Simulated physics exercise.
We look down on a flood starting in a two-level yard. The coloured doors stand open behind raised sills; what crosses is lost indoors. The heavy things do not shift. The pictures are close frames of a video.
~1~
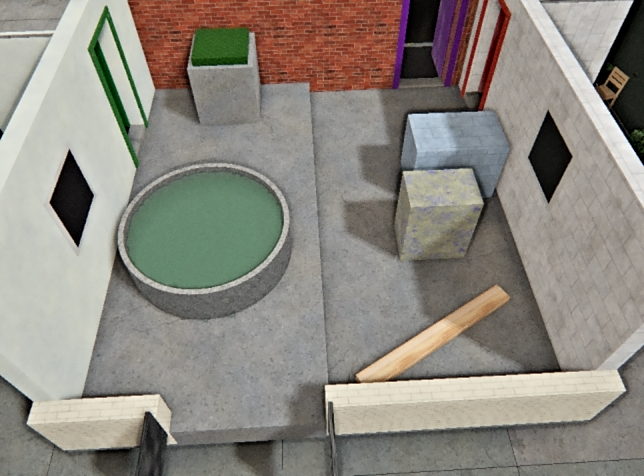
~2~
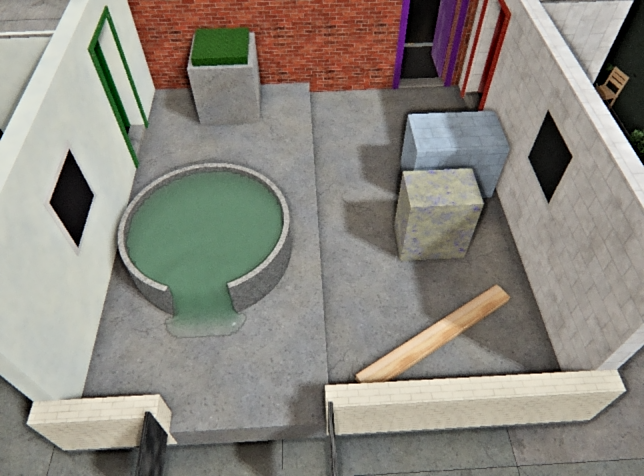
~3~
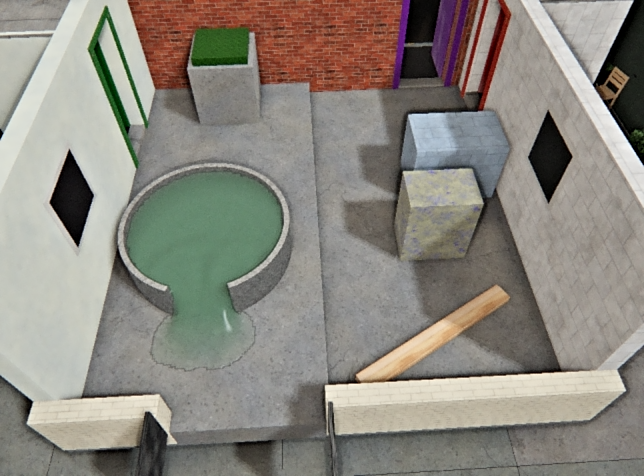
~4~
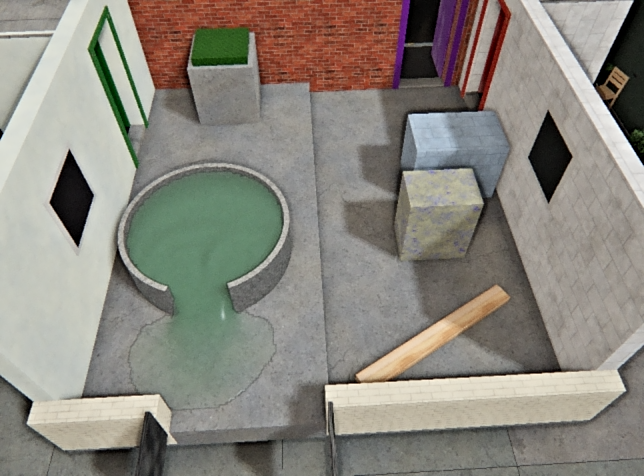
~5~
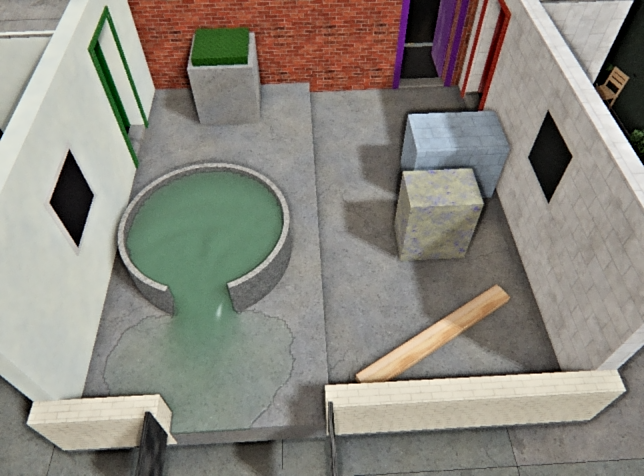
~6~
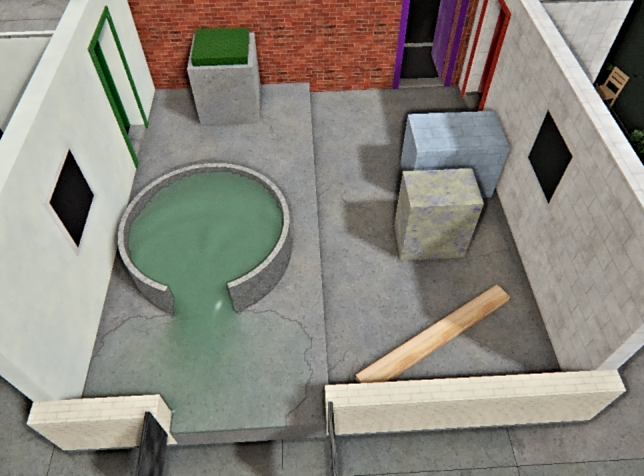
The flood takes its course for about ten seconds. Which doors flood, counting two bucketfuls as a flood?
In the end: The green door holds within the limit; the purple door holds within the limit; the red door holds within the limit.
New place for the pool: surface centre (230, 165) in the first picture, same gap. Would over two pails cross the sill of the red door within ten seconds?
In short: The red one lets less in.
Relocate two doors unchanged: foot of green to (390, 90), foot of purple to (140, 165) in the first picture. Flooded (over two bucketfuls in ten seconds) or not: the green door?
In short: Green door keeps below it.
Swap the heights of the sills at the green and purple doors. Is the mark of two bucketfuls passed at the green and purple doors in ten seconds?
In short: Green door takes less; purple door keeps below it.
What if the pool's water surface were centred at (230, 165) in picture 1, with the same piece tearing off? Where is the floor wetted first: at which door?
It is the green door.
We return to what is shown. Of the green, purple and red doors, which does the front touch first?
It is the green-painted one.
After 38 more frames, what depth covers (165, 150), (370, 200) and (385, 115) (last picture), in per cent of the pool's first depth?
About 4, 0 and 0 per cent.
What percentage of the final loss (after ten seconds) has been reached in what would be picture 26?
Roughly 50 per cent.
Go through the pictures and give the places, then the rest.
The first picture shows still water in the round pool at (206, 226).
In the second picture, water pours out at (204, 307) and has run to (173, 329).
In the third picture, the front is at (159, 355), out from the gap at (204, 308).
In the fourth picture, the front is at a hidden place, out from the gap at (204, 308).
In the fifth picture, the front is at a hidden place, out from the gap at (204, 308).
In the sixth picture, the front is at a hidden place, out from the gap at (204, 308).
A moment on, water covers 10 % of the floor; the green door not reached, the purple door not reached, the red door not reached.
Next, water covers 15 % of the floor; the green door not reached, the purple door not reached, the red door not reached.
Then, water covers 20 % of the floor; the green door wet at the sill, nothing in, the purple door not reached, the red door not reached.
Later, water covers 30 % of the floor; the green door wet at the sill, nothing in, the purple door not reached, the red door not reached.
In the end, water covers 35 % of the floor; the green door wet at the sill, nothing in, the purple door not reached, the red door not reached.
